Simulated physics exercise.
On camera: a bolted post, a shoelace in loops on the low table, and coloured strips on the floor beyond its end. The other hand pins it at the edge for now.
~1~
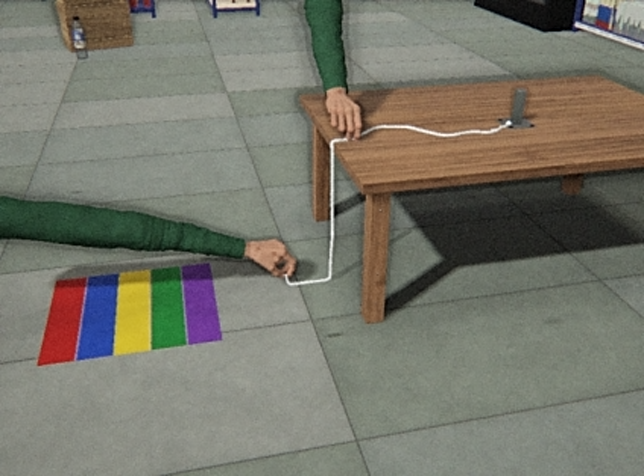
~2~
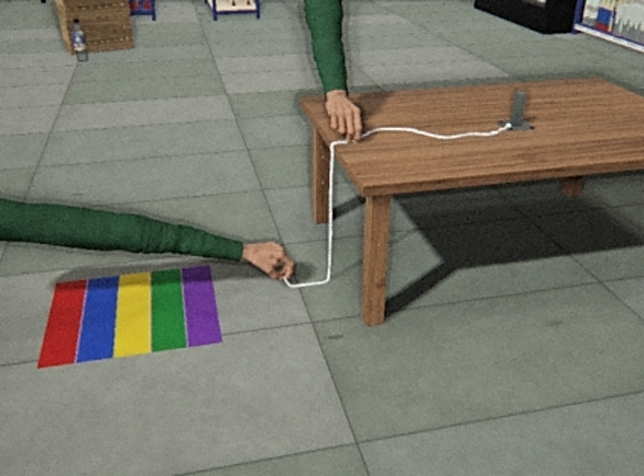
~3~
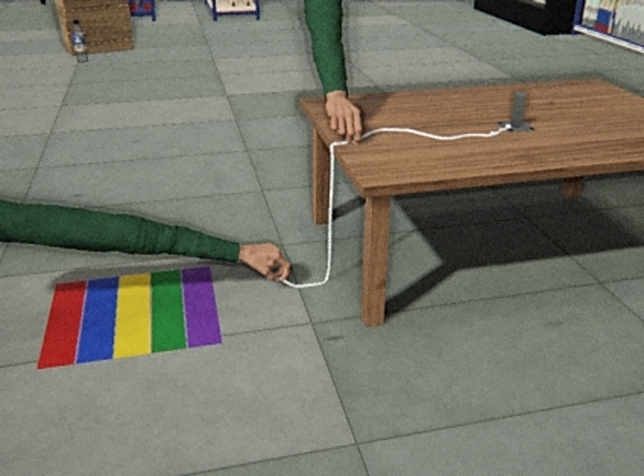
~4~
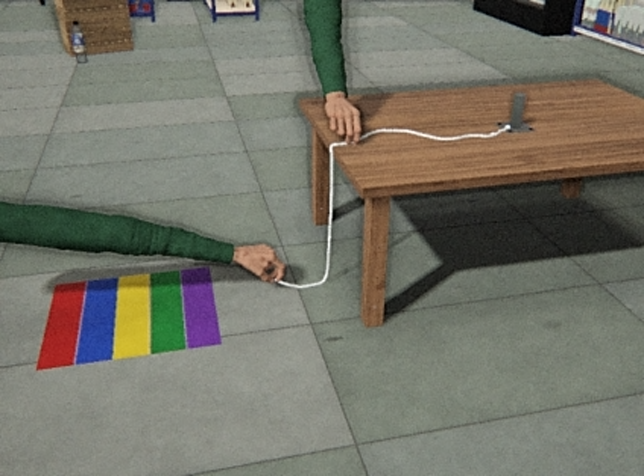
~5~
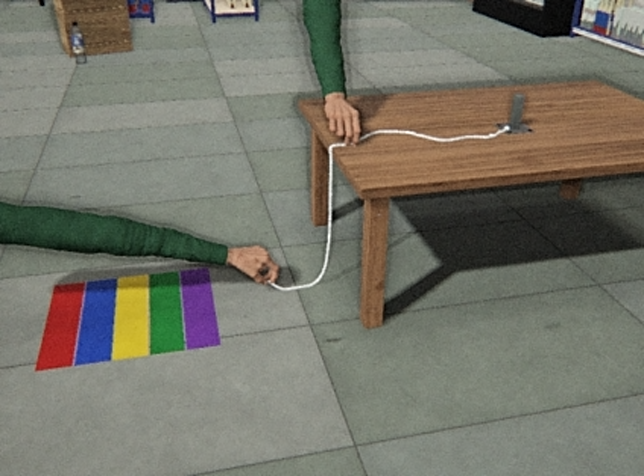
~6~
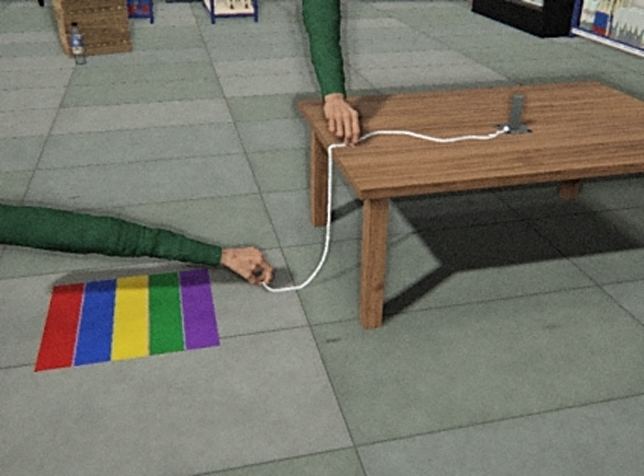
On the floor beside a low table, a hand slowly draws a white lace left.
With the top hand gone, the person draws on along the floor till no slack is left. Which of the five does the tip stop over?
It gets as far as the yellow strip.
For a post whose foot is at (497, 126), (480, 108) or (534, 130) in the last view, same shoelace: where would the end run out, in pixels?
The places are (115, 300), (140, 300) and (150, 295).
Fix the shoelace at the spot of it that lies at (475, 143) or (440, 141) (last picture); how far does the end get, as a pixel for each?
The places are (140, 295) and (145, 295).
Early on, end near (182, 292); over purple.
Midway, end near (149, 296); over green.
At the end of the slack, end near (128, 299); over yellow. The yellow one.
